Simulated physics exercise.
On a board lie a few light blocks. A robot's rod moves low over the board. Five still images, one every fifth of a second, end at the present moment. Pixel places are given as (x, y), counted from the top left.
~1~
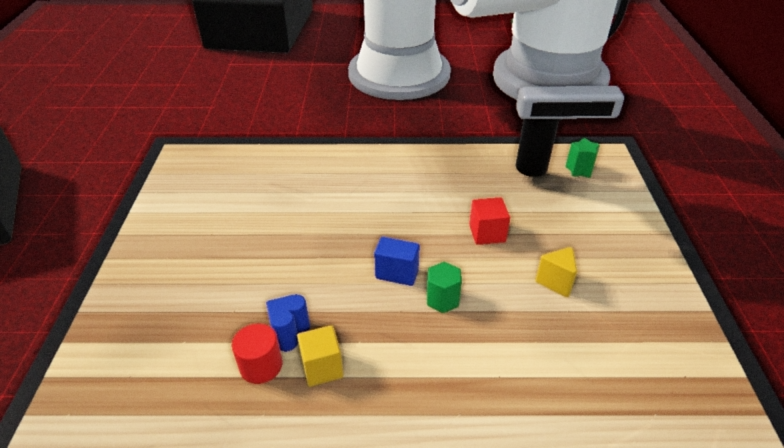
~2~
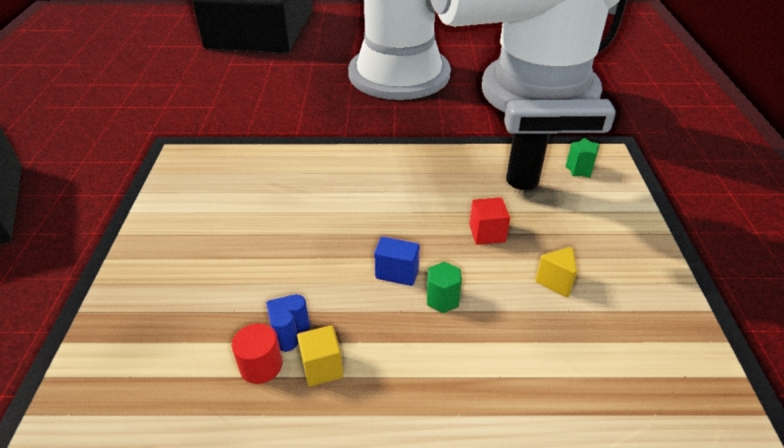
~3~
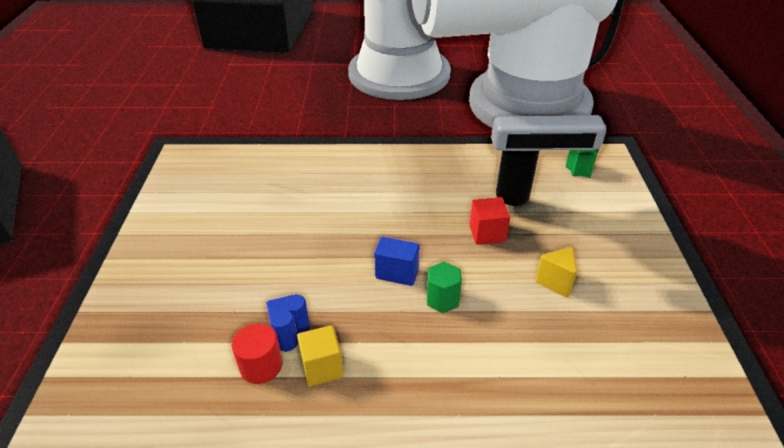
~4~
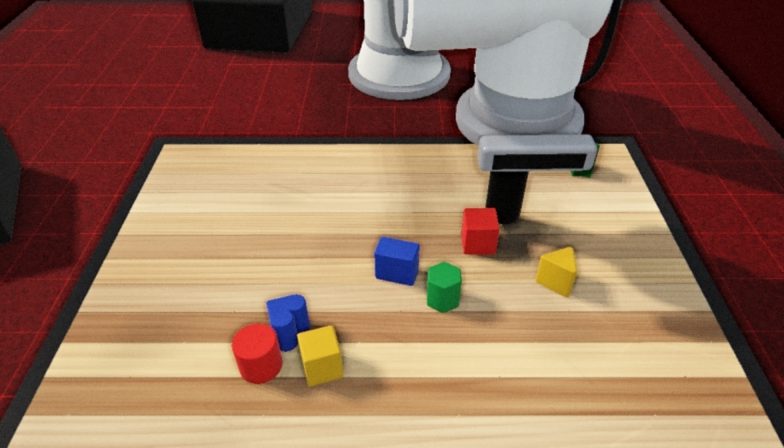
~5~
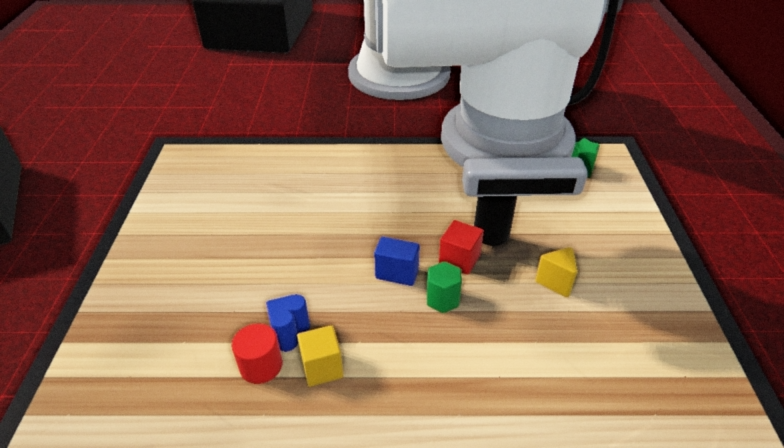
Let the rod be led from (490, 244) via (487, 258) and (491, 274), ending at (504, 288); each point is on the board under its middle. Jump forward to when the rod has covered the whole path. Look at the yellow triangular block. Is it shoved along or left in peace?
It ends up on the same spot.
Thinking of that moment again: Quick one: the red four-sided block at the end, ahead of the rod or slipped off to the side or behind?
My answer is that the red four-sided block has slipped off.
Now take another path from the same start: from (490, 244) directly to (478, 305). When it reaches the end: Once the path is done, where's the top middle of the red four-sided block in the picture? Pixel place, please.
The top centre is at (449, 246).
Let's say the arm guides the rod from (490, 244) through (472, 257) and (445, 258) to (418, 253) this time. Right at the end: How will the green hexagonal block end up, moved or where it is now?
At the moment the path ends, the green hexagonal block still stands where it did.
What follows on the original path. Halfway along, rod (489, 256); red four-sided block (454, 243), turned 50° clockwise.
At the end, rod (506, 278); red four-sided block (454, 243), turned 50° clockwise; yellow triangular block still.
